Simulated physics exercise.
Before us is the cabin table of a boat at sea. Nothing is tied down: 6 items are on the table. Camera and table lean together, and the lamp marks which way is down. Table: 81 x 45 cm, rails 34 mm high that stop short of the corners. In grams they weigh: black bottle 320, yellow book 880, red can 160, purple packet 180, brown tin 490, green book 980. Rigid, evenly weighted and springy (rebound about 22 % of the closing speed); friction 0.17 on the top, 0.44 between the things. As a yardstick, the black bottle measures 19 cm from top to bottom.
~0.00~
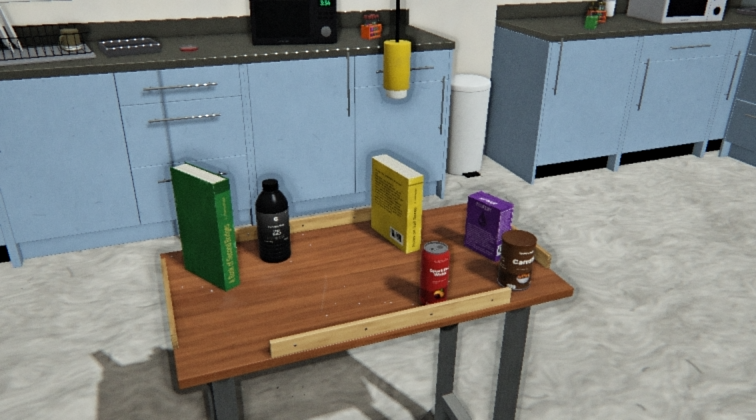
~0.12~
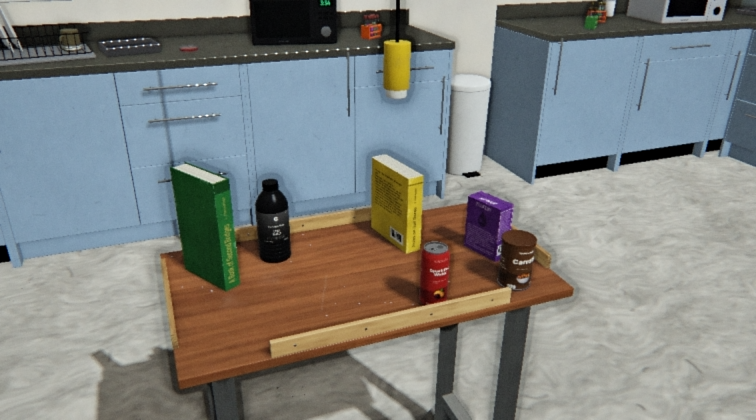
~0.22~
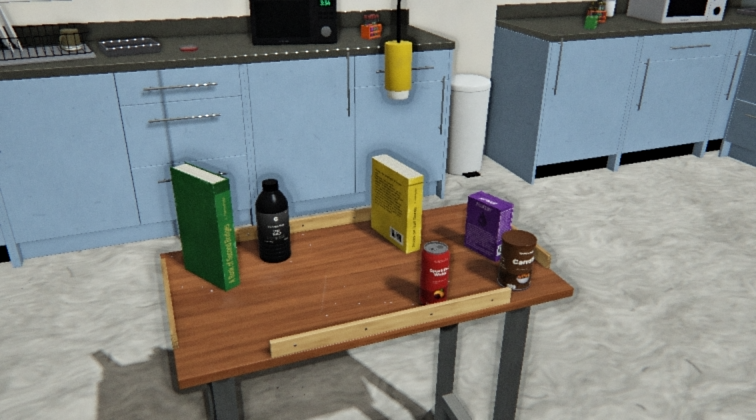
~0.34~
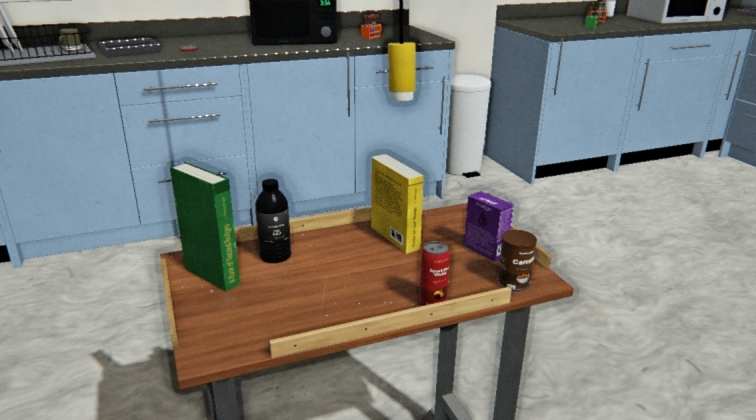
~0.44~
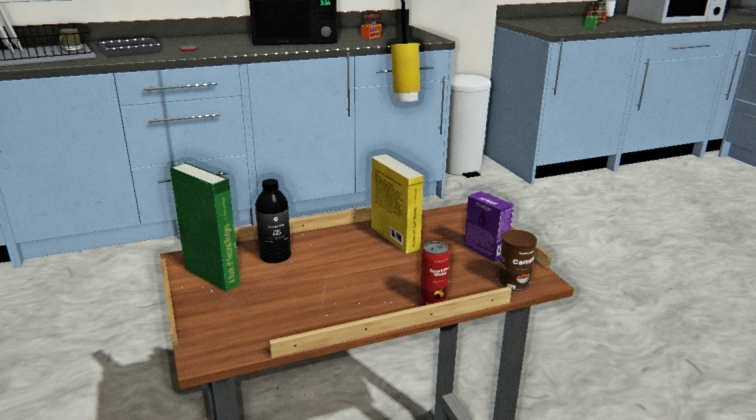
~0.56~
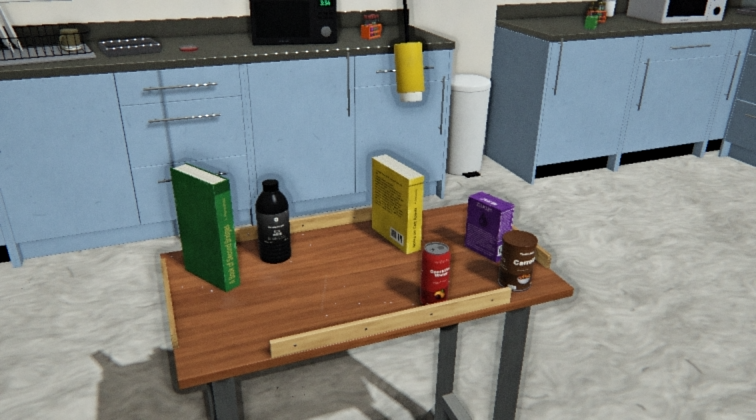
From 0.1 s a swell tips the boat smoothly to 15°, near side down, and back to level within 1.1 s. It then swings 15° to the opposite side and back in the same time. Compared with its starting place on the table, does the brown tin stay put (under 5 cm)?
The brown tin gets shifted.
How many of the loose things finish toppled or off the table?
In all, 1.
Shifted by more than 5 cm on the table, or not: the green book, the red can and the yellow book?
The green book holds its spot; the red can ends elsewhere; the yellow book stays put.
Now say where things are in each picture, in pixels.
The first picture shows boat level; brown tin (517, 260); black bottle (273, 220).
The second picture shows boat level; red can (434, 276); purple packet (488, 226).
The third picture shows boat heeled 2°, near side down; green book (206, 227); black bottle (273, 220).
The fourth picture shows boat heeled 6°, near side down; yellow book (396, 203); red can (434, 276).
The fifth picture shows boat heeled 10°, near side down; purple packet (488, 226); green book (206, 227).
The sixth picture shows boat heeled 14°, near side down; brown tin (517, 261); black bottle (273, 220).
By 1.06 s, boat heeled 2°, near side down; brown tin now off the table; green book 11 cm from its spot; purple packet 10 cm from its spot.
By 1.66 s, boat heeled 14°, far side down; green book 11 cm from its spot; purple packet 11 cm from its spot; yellow book 11 cm from its spot.
When it is over (2.8 s), off the table, brown tin; not toppled but over 5 cm from the start, red can; the other 4 within 5 cm of the start.
